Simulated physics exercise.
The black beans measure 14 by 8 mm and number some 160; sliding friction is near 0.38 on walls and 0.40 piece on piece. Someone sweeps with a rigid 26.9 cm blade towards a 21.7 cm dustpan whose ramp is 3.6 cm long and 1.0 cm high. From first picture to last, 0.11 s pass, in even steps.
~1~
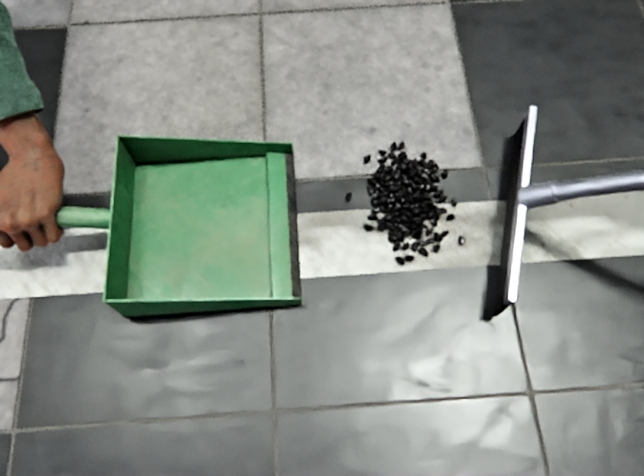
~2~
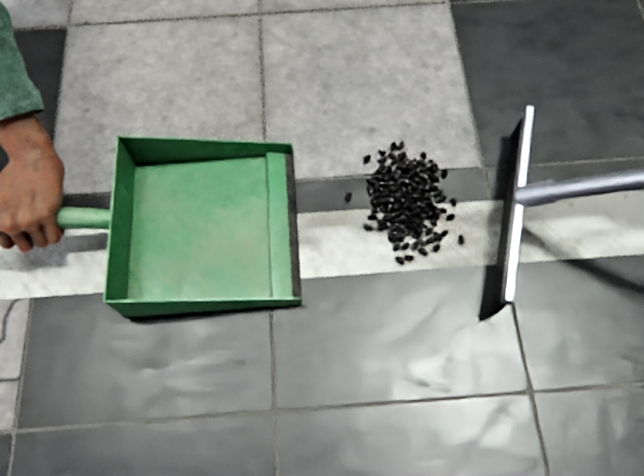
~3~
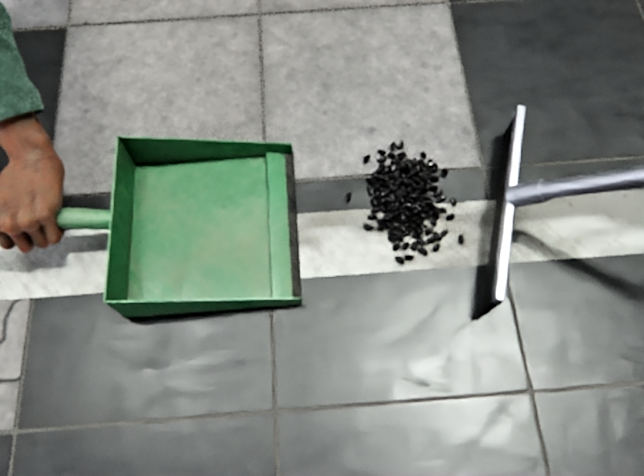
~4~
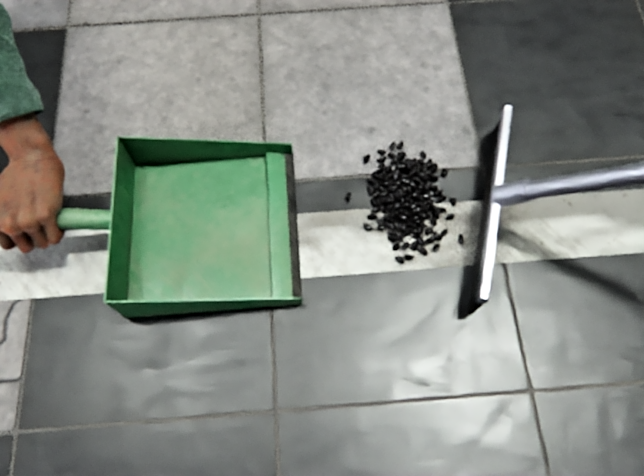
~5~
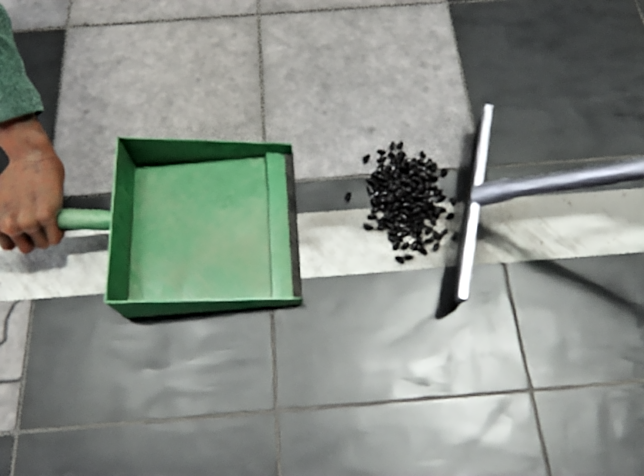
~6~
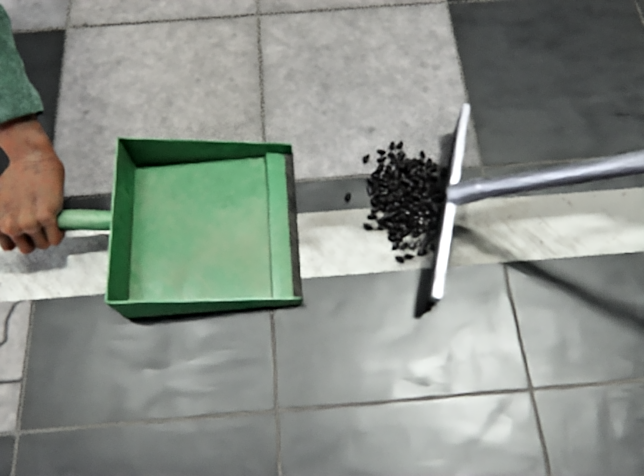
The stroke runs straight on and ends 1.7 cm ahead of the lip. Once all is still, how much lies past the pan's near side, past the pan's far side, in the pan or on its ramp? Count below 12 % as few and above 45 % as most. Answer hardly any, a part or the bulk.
Near side hardly any, far side a part, pan the bulk.
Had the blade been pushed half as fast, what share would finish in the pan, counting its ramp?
In that case some 20 per cent.
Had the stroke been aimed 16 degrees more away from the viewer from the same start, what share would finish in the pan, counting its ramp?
In that case some 50 per cent.
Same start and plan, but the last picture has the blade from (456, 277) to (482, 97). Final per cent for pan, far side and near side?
Pan 35, far 40, near 0.
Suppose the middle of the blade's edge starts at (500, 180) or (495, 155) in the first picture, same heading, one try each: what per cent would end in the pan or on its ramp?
Some 55 and 50 per cent.
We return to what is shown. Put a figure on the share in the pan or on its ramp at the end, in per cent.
About 55 per cent.
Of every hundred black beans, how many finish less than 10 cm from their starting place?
Roughly 0 per cent.
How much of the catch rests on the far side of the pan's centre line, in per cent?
About 70 per cent.
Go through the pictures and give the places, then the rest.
The first picture shows blade from (509, 301) to (530, 114), moved 0.0 cm, 0 of the pieces shifted so far; middle of the pieces at (410, 200); pan at (199, 231).
The second picture shows blade from (506, 300) to (527, 114), moved 0.3 cm, 0 of the pieces shifted so far; middle of the pieces at (410, 200).
The third picture shows blade from (497, 299) to (519, 113), moved 1.4 cm, 0 of the pieces shifted so far; middle of the pieces at (410, 200).
The fourth picture shows blade from (482, 299) to (506, 113), moved 3.1 cm, 0 of the pieces shifted so far; middle of the pieces at (410, 200).
The fifth picture shows blade from (461, 298) to (487, 112), moved 5.5 cm, 1 of the pieces shifted so far; middle of the pieces at (410, 200).
The sixth picture shows blade from (436, 297) to (464, 112), moved 8.4 cm, 15 of the pieces shifted so far; middle of the pieces at (409, 199); pan at (200, 232).
Then, 0.07 s after the last picture, middle of the blade 10 cm from the lip; 0 % over the lip, far side 10 %, near side 0 %.
Then, 0.12 s after the last picture, middle of the blade 6 cm from the lip; 5 % over the lip, far side 20 %, near side 0 %.
Then, 0.30 s after the last picture, middle of the blade 6 cm from the lip; 60 % over the lip, far side 30 %, near side 0 %.
In the end, near side 0 %, far side 30 %, pan 55 %, in front of the lip or behind the blade 15 %.
